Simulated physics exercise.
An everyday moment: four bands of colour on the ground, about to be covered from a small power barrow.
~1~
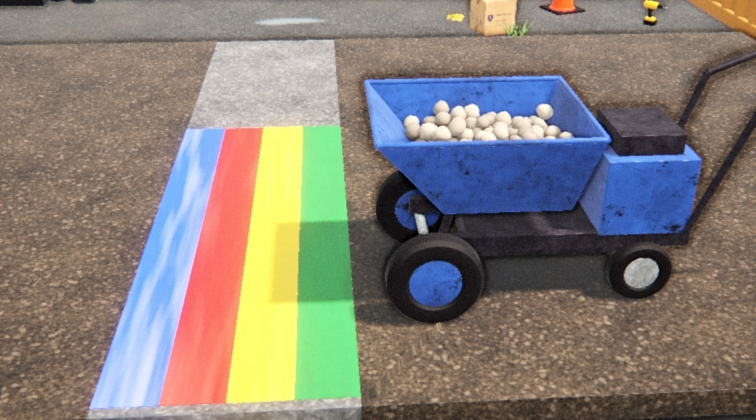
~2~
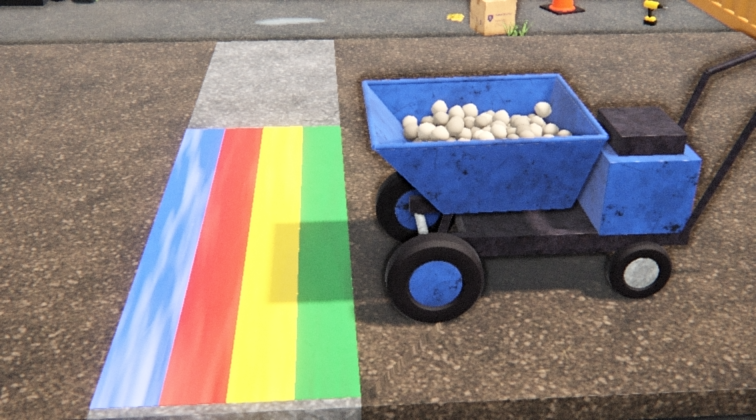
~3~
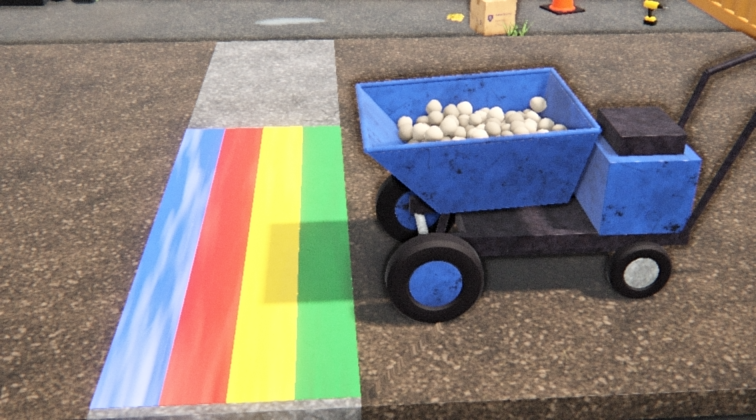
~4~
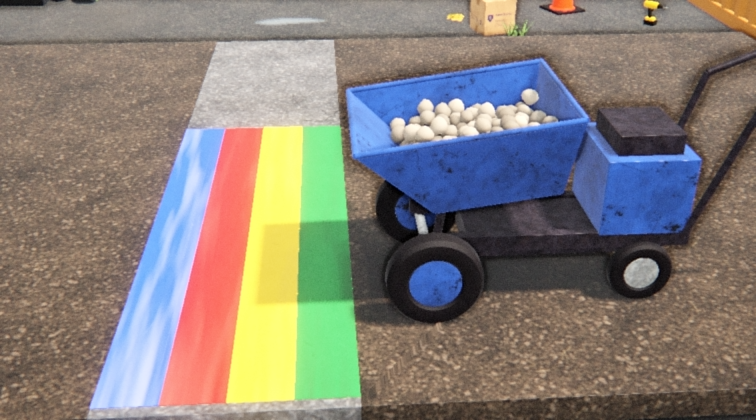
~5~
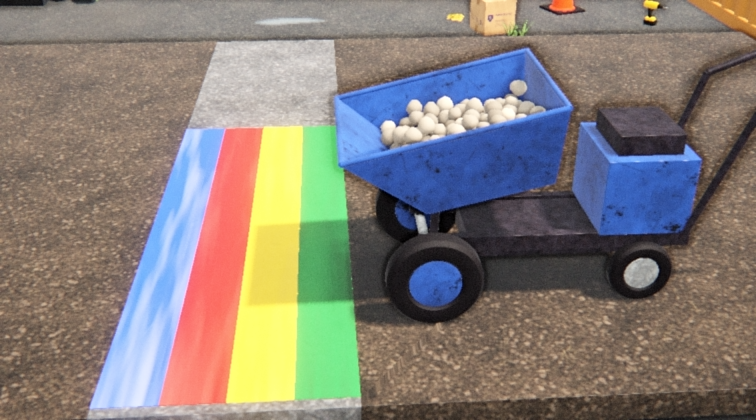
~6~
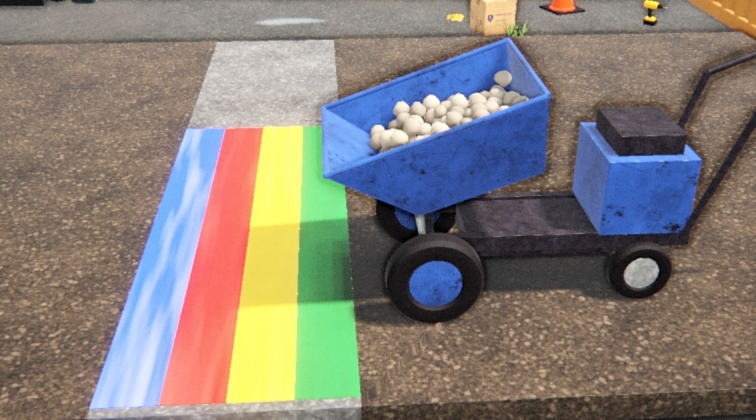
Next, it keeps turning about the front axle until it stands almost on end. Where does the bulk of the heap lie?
Most lies over the red band.
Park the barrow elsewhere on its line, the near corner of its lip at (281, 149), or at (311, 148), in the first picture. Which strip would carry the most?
The first try: Blue. The second: The strip in blue.
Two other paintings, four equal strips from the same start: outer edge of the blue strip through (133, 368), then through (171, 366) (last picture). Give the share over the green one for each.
About 0 and 0 per cent.
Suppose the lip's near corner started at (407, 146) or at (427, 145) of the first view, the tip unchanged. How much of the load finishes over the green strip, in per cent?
Roughly 0 per cent, and 10 per cent.
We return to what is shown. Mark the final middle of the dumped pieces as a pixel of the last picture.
Close to (215, 279).
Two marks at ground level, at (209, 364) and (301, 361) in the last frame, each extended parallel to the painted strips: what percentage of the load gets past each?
About 40 and 70 per cent.
Soon after the last picture, skip tipped steeply; all in the skip.
A little later, skip tipped right over; about two thirds in the skip; about a quarter over the yellow strip; about a quarter over the red strip.
Later still, skip tipped right over; about a quarter in the skip; about a quarter over the yellow strip; about a third over the red strip; a small part over the blue strip; a small part off the paint.
At rest, skip tipped right over; about a quarter in the skip; none over the green strip; about a quarter over the yellow strip; about a third over the red strip; a small part over the blue strip; a small part off the paint.
